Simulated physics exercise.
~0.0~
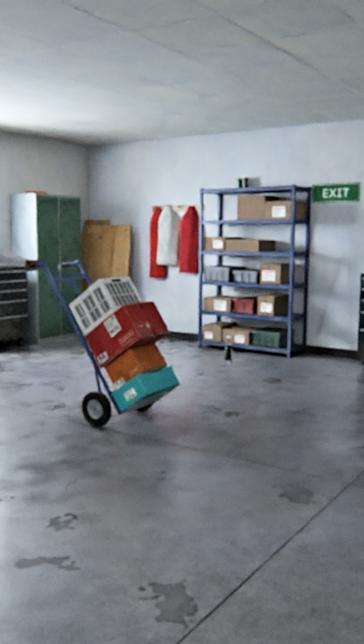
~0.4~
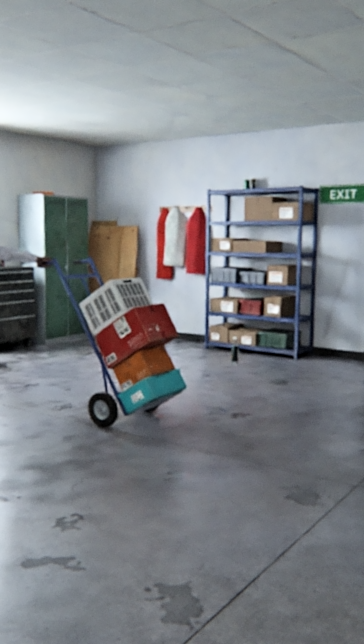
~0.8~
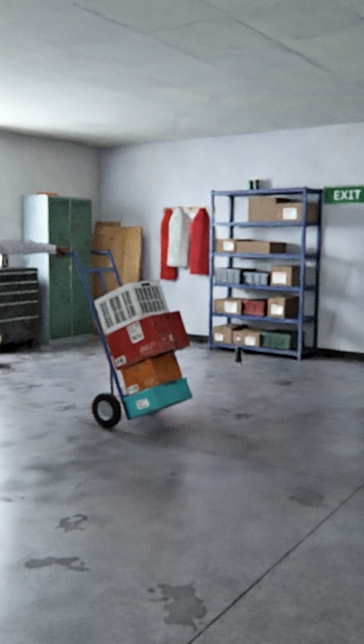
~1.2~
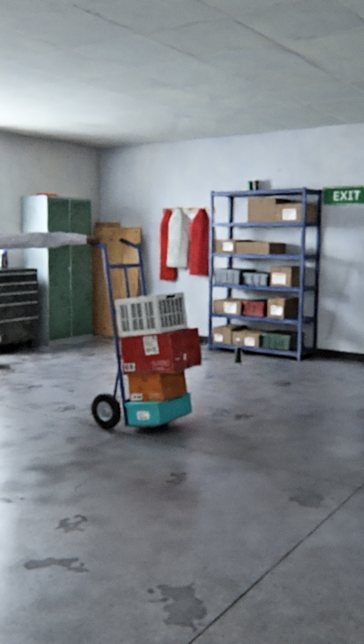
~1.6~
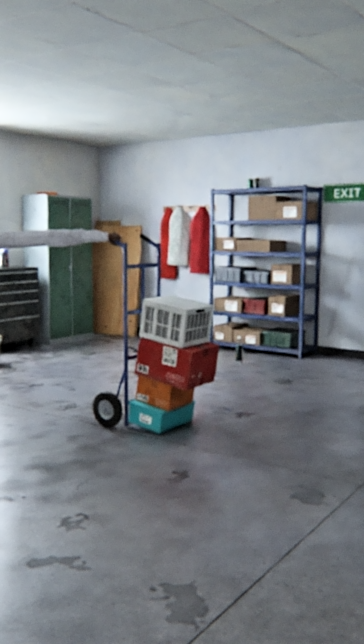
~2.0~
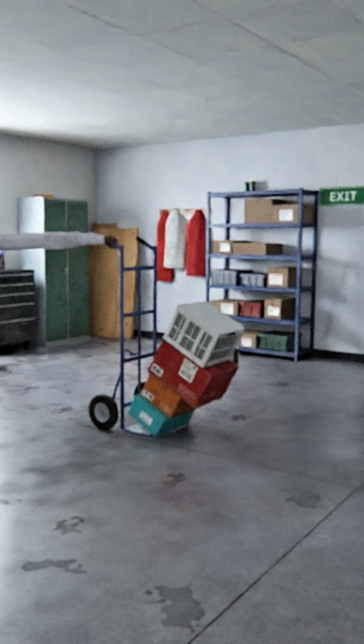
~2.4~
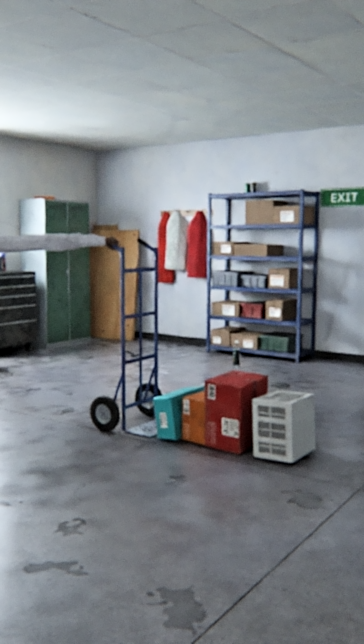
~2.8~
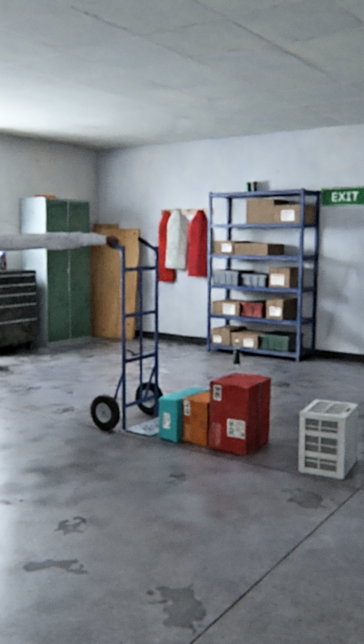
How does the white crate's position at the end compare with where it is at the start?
At the start the white crate sits on top of the stack on the leaning truck. By the end it is on the floor well to the right, separated from the other fallen items.
